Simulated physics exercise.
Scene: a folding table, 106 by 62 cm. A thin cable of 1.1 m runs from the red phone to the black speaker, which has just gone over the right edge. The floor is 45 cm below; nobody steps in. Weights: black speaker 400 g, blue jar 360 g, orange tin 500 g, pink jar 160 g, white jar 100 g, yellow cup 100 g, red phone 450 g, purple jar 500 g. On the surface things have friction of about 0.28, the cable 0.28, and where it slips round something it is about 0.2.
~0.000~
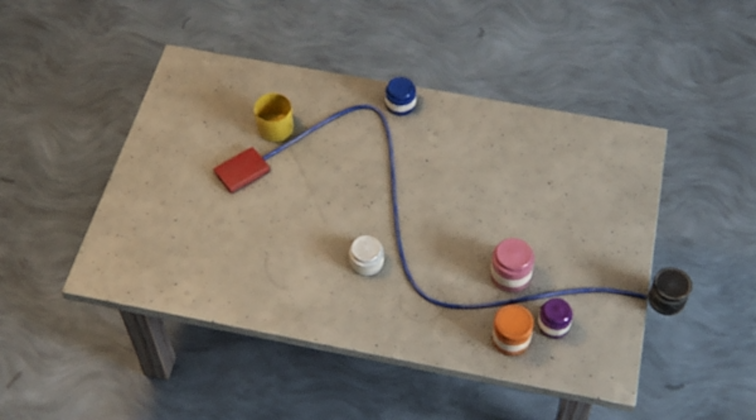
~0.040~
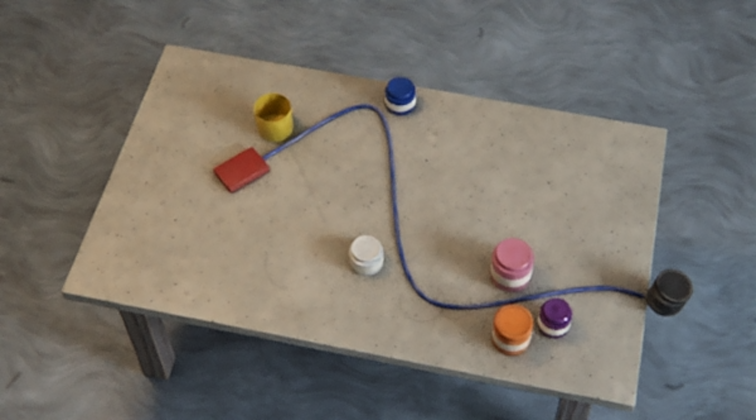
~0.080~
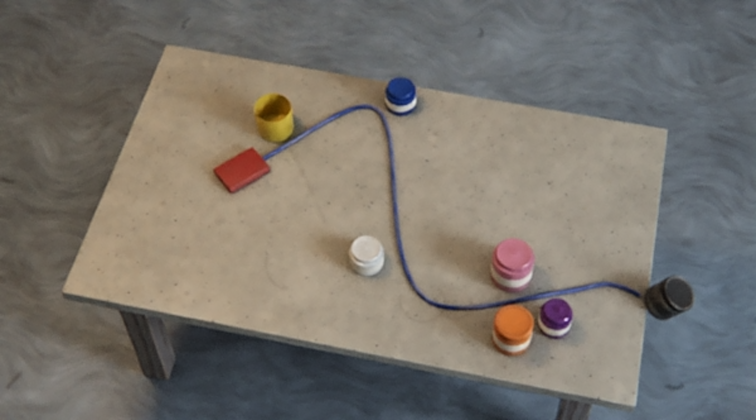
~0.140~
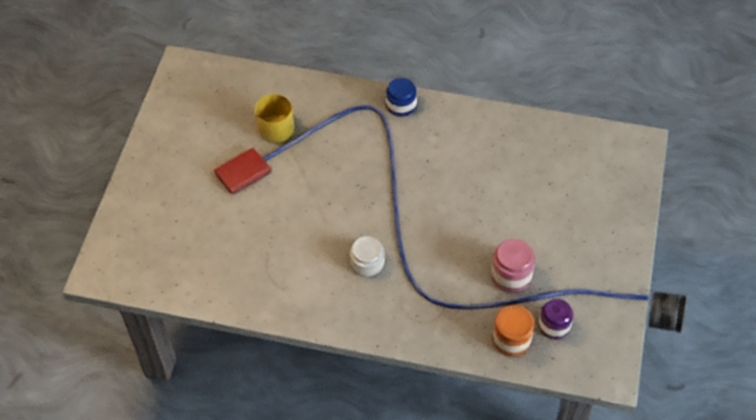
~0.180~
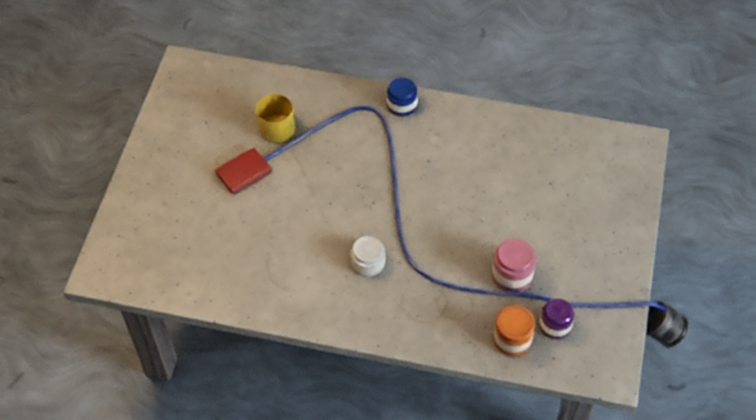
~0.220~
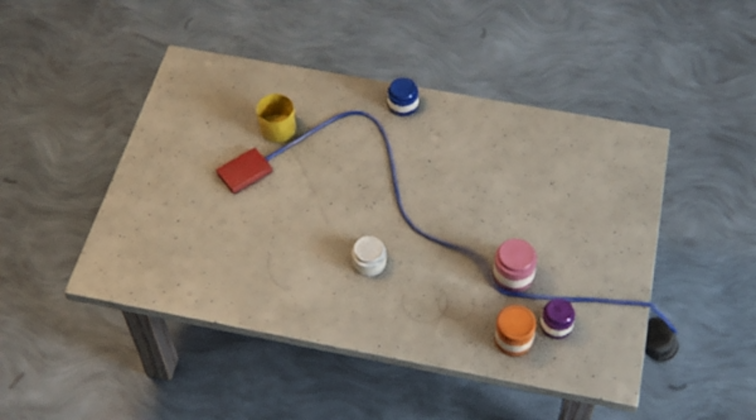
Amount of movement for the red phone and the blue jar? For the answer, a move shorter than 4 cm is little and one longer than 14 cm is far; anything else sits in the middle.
As I see it, the red phone shifts a fair bit, the blue jar stays almost put.
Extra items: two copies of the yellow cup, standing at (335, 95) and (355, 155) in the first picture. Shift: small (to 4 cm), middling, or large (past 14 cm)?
Taking them in turn, the first shows only a little movement and the second shows a lot of movement.
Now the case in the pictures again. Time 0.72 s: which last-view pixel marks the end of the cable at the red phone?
You'll find it near pixel (287, 214).
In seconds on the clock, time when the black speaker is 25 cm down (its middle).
About: 0.28 s.
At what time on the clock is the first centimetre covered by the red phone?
The red phone gets there close to 0.38 s.
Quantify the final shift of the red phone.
Net shift for the red phone is 8 cm.
After 0.5 s, the cable's tail end at (282, 201); red phone 5 cm off its start, pink jar 4 cm off its start, black speaker over the edge.
After 0.7 s, the cable's tail end at (287, 214); red phone 9 cm off its start, pink jar 5 cm off its start, black speaker over the edge.
After 1.0 s, the cable's tail end at (287, 214); red phone 9 cm off its start at (277, 191), pink jar 5 cm off its start at (531, 232), black speaker over the edge.
After 1.2 s, the cable's tail end at (287, 214); red phone 9 cm off its start, pink jar 5 cm off its start, black speaker over the edge.
After 2.4 s, the cable's tail end at (287, 214); red phone 9 cm off its start at (277, 191), blue jar 0 cm off its start at (403, 87), pink jar 5 cm off its start at (531, 232), black speaker over the edge.
